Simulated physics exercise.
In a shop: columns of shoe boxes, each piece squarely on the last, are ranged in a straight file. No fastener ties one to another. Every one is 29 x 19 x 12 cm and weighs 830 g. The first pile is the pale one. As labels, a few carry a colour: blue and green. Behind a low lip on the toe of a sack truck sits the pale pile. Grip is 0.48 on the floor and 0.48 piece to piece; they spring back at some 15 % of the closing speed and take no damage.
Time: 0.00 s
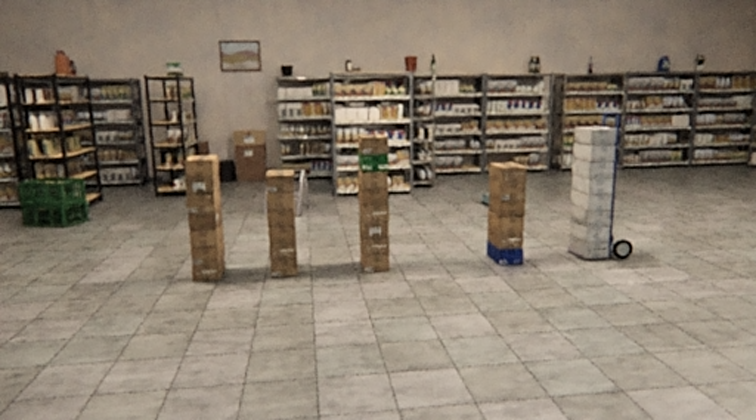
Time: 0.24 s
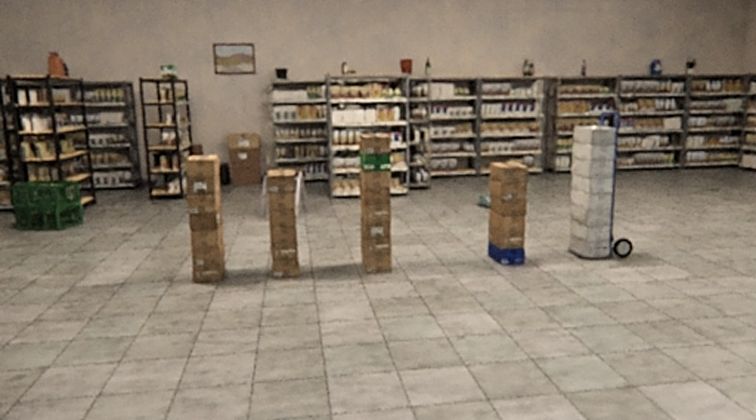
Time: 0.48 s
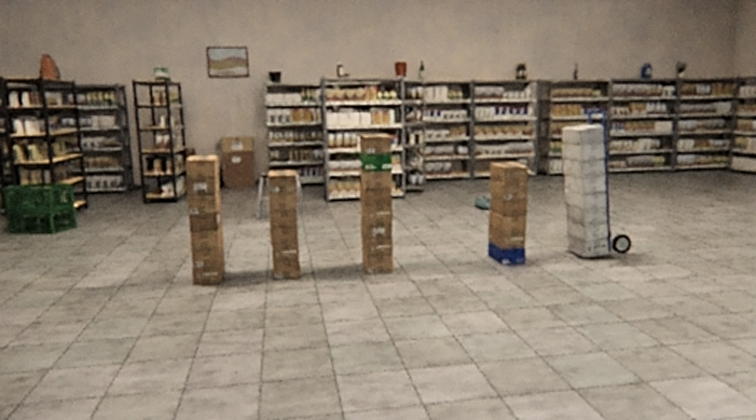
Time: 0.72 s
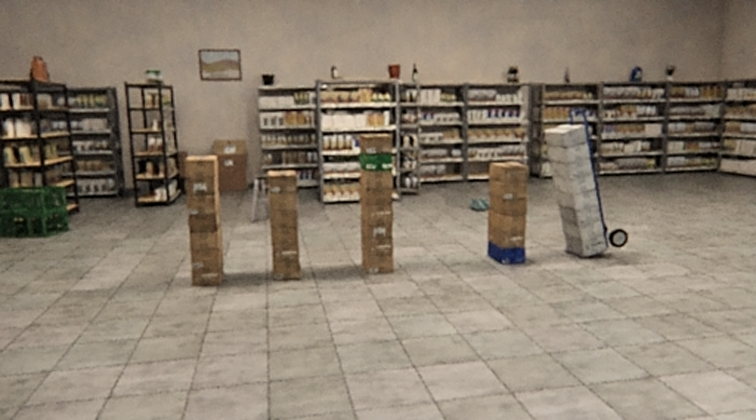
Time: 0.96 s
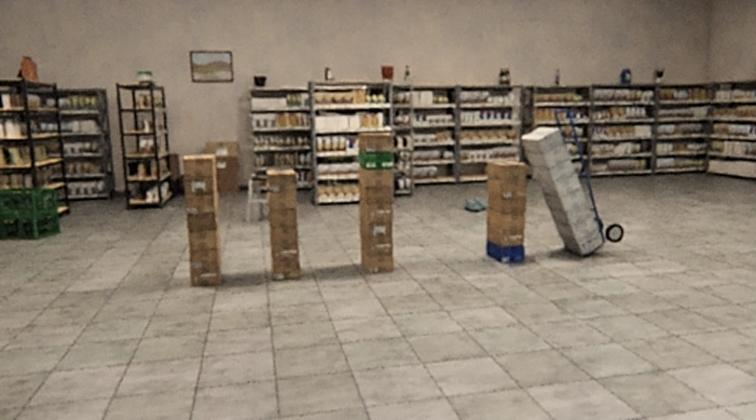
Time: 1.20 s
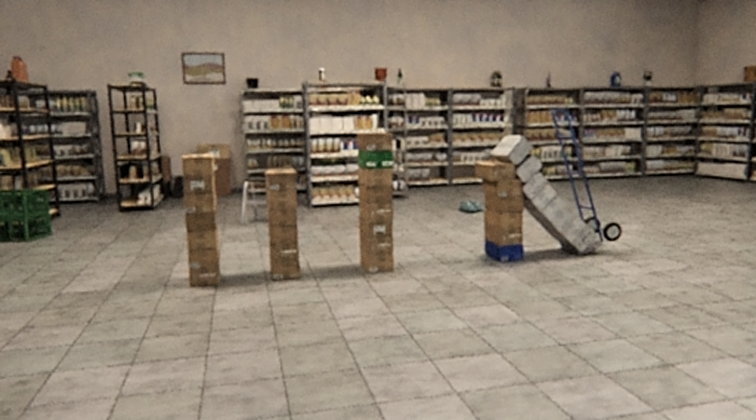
A pale stack of boxes on a blue-framed sack truck, at the right of a row with four brown stacks, leans left until its top meets the neighbouring stack, which has a blue box at its base. The middle stack carries a green box near its top, on a grey tiled floor before stocked shelves. Seen from the front, the view shifts slightly around the row as the truck tilts forward.
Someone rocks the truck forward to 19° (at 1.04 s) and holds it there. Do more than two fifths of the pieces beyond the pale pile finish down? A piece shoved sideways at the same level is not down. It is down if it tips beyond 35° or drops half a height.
No, it is less than two fifths.
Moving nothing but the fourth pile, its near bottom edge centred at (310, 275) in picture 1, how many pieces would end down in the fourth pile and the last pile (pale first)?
The fourth pile would have 0 down and the last pile 0.
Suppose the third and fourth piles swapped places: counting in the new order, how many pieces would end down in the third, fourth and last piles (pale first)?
Count of fallen pieces - third: 0; fourth: 0; last: 0.
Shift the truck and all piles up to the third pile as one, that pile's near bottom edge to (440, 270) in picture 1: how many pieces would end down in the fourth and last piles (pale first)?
Down per pile: Fourth 0; last 0.
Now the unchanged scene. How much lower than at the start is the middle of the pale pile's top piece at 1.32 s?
Some 15 centimetres.
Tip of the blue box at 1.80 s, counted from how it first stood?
Roughly 0°.
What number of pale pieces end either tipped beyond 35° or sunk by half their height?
Tally of pale pieces: 8.
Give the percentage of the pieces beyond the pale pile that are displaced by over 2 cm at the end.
The share is 20 per cent.
After 1.32 s, 8 of the pale pile down; none of the 27 other boxes down, 6 disturbed; blue box leaning 9°.
After 1.50 s, 8 of the pale pile down; none of the 27 other boxes down, 6 disturbed; blue box leaning 18°.
After 1.80 s, 8 of the pale pile down; 5 of the 27 other boxes down; blue box shifted 11 mm.
At rest (3.0 s), 8 of the pale pile down; 5 of the 27 other boxes down; blue box shifted 11 mm; green box unmoved. That is 19 per cent. As the last picture would show them, middles, blue box near (502, 249), green box near (375, 158).
